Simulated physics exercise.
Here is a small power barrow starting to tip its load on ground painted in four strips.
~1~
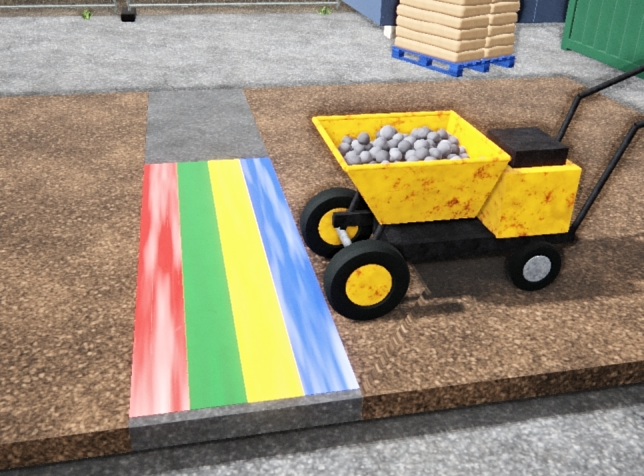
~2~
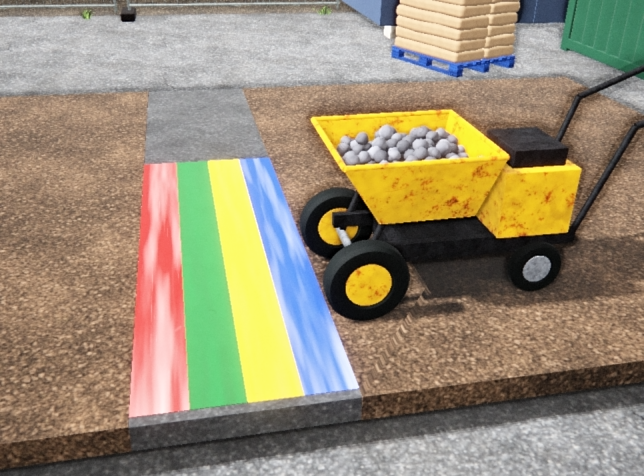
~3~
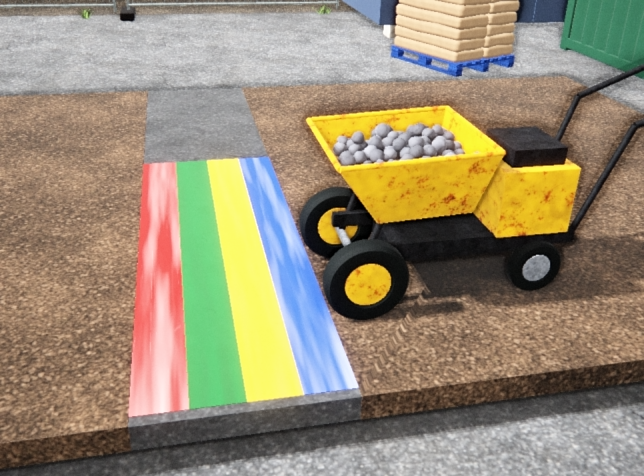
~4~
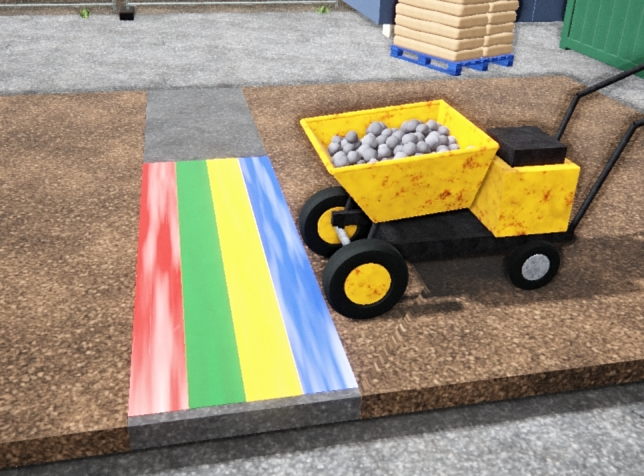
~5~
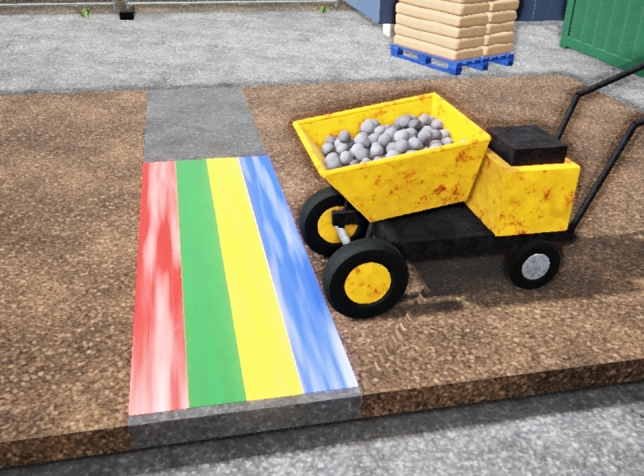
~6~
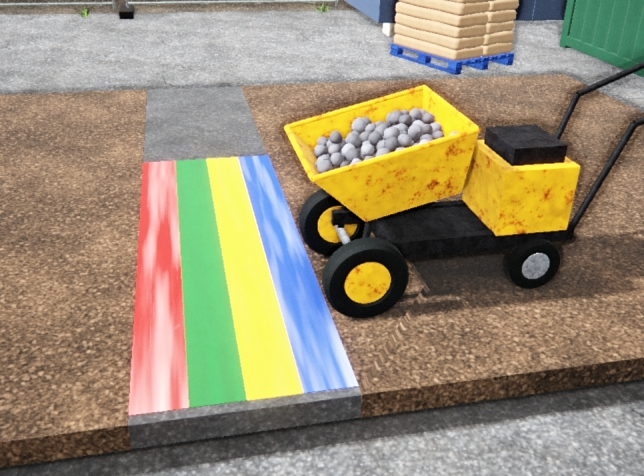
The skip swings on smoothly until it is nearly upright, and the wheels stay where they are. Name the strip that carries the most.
The green strip carries the most.
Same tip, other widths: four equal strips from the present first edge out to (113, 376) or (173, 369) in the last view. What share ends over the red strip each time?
First some 30, then 30 per cent.
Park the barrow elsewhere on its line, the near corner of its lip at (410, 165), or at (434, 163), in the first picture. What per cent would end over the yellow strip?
About 40 and 40 per cent.
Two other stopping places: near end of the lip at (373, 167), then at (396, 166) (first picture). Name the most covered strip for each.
First the green strip, then yellow.
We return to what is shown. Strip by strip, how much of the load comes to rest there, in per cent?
Blue strip: 0 %, yellow strip: 10 %, green strip: 40 %, red strip: 30 %.
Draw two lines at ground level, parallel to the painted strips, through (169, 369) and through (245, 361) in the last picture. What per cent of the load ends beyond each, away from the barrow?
About 30 and 90 per cent.
Shortly afterwards, skip tipped well over; the whole lot in the skip.
Next, skip tipped steeply; all but a few in the skip; a little over the green strip; only a few over the red strip.
Some moments later, skip tipped right over; near a third in the skip; only a few over the yellow strip; near a third over the green strip; near a quarter over the red strip; a little off the paint.
In the end, skip tipped right over; only a few over the blue strip; a little over the yellow strip; near a third over the green strip; near a third over the red strip; a little off the paint.
